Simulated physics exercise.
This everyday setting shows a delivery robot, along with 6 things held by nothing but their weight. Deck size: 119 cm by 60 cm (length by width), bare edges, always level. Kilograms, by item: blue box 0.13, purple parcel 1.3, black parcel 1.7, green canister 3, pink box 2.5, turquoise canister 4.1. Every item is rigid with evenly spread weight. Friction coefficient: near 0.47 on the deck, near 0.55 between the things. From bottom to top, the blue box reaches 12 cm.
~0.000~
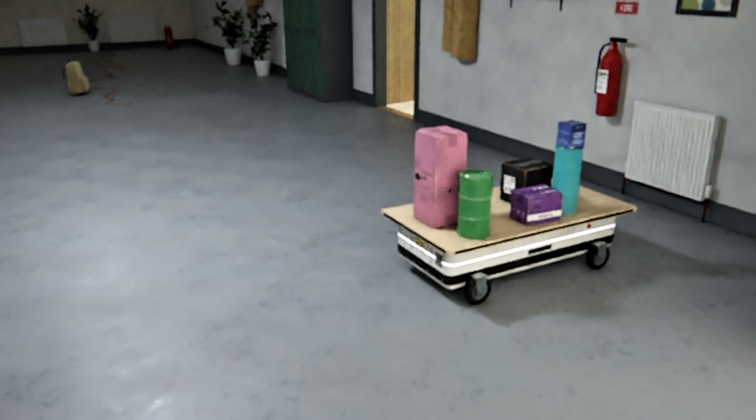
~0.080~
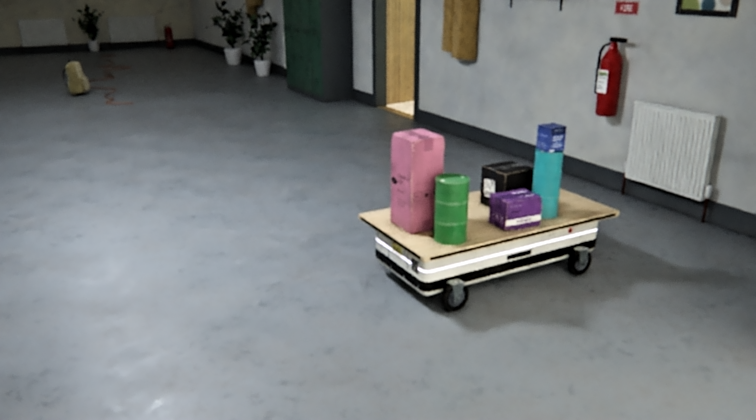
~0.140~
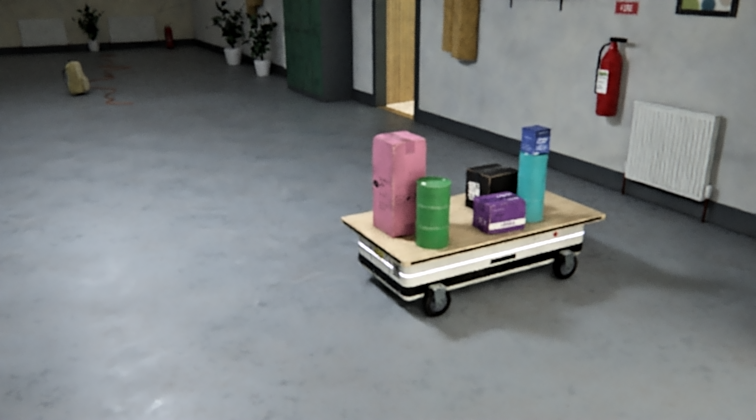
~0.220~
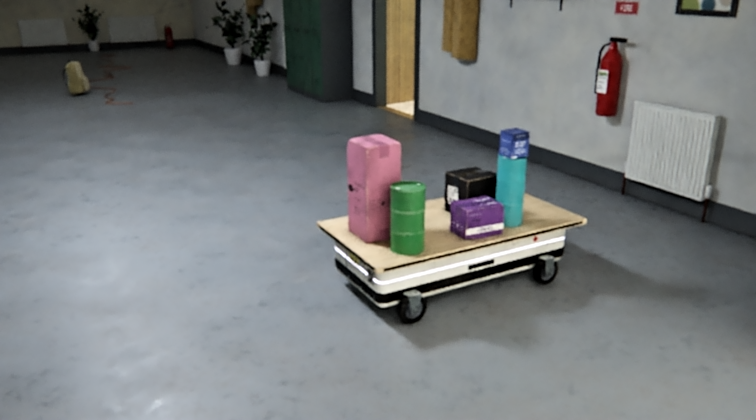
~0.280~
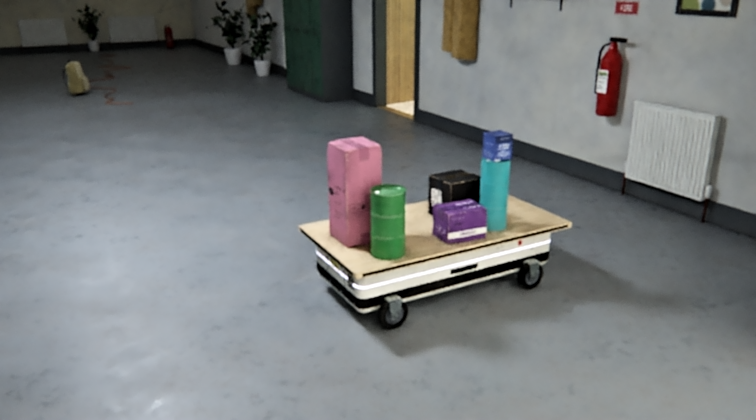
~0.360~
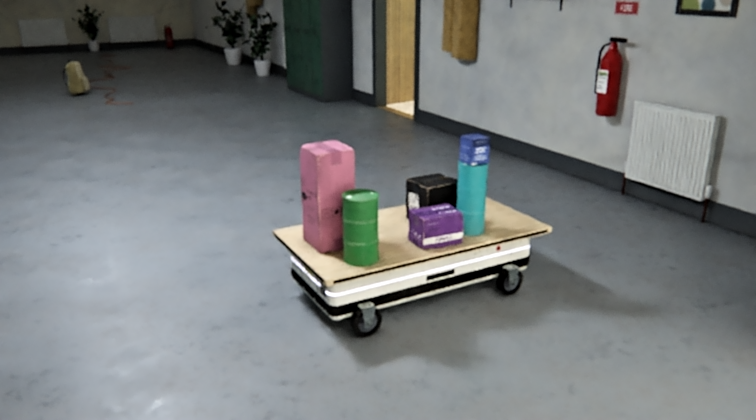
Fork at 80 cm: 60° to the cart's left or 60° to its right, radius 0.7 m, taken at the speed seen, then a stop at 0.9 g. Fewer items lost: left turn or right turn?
Left.
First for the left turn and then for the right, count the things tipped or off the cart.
A left turn gives 4, a right turn gives 5.
Turning left. At 0.76 s, 129 cm covered, turned 28°; pink box now off the cart; blue box 9° off upright near (369, 172); purple parcel moved 11 cm near (335, 267).
After 1.26 s, 200 cm covered, turned 60°; blue box now off the cart; purple parcel moved 21 cm near (330, 383); turquoise canister 37° off upright.
After 1.66 s, 200 cm covered, turned 60°, stopped; purple parcel moved 28 cm near (326, 407); turquoise canister 41° off upright; black parcel moved 25 cm.
In the end (3.3 s), off the cart, blue box, green canister and pink box; toppled on the cart, turquoise canister; not toppled but over 10 cm from the start, purple parcel and black parcel. In the last view, purple parcel near (326, 407).
Turning right instead, blue box, purple parcel, green canister, pink box and turquoise canister tipped over or off the cart, 5 of 6 in all.
